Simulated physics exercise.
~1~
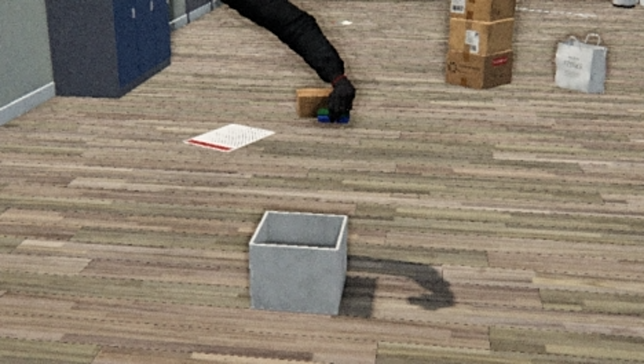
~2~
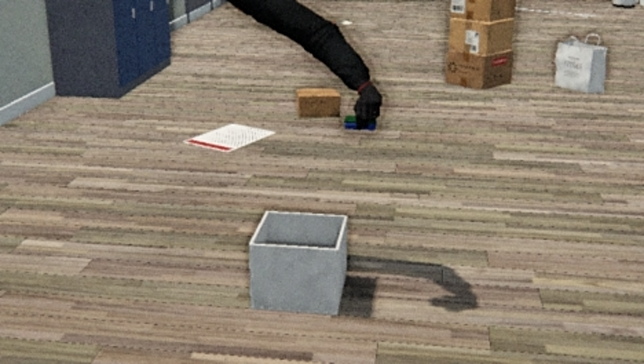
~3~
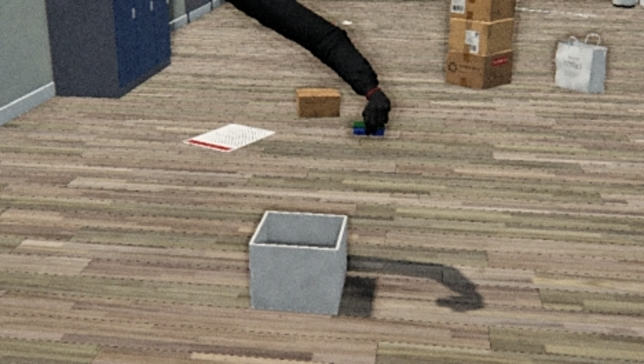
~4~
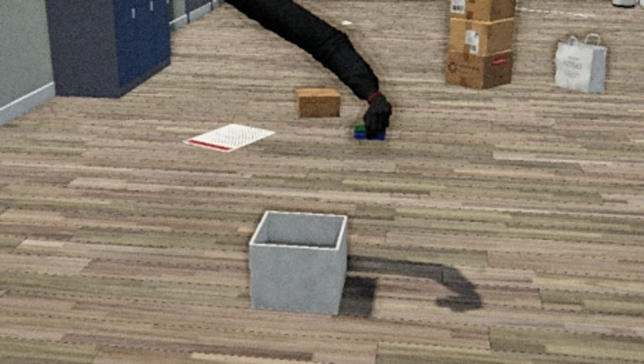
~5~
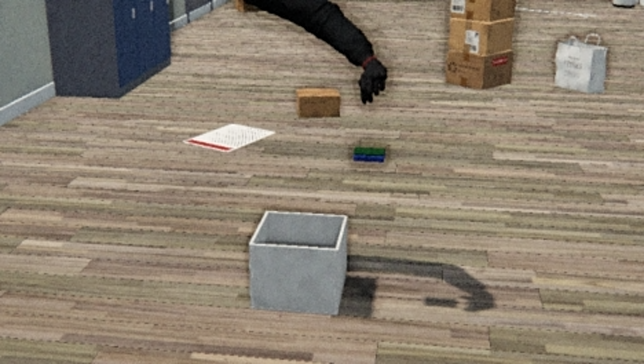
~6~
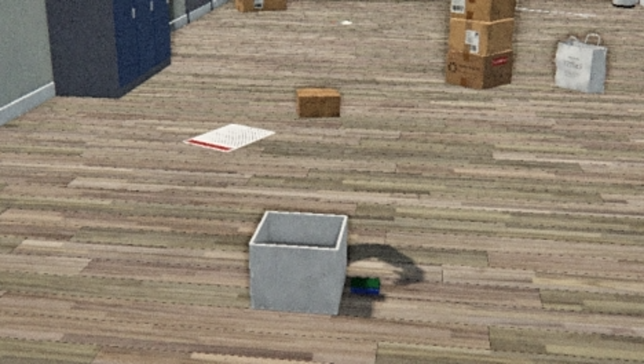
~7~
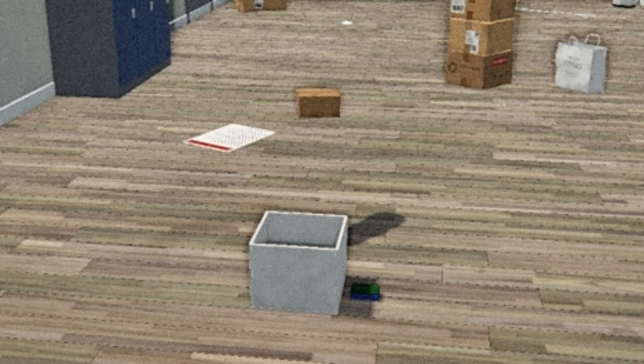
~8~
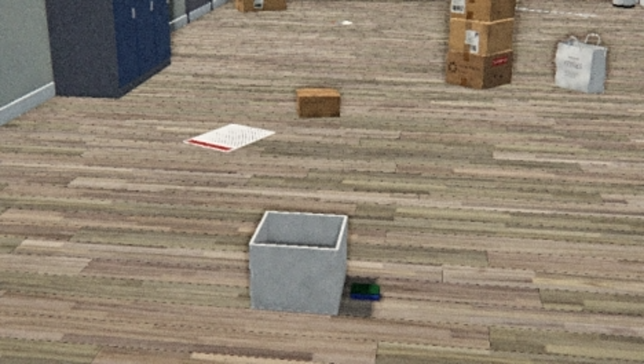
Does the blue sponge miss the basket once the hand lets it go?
Yes, it drops past the basket and comes to rest on the floor just to the right of it.
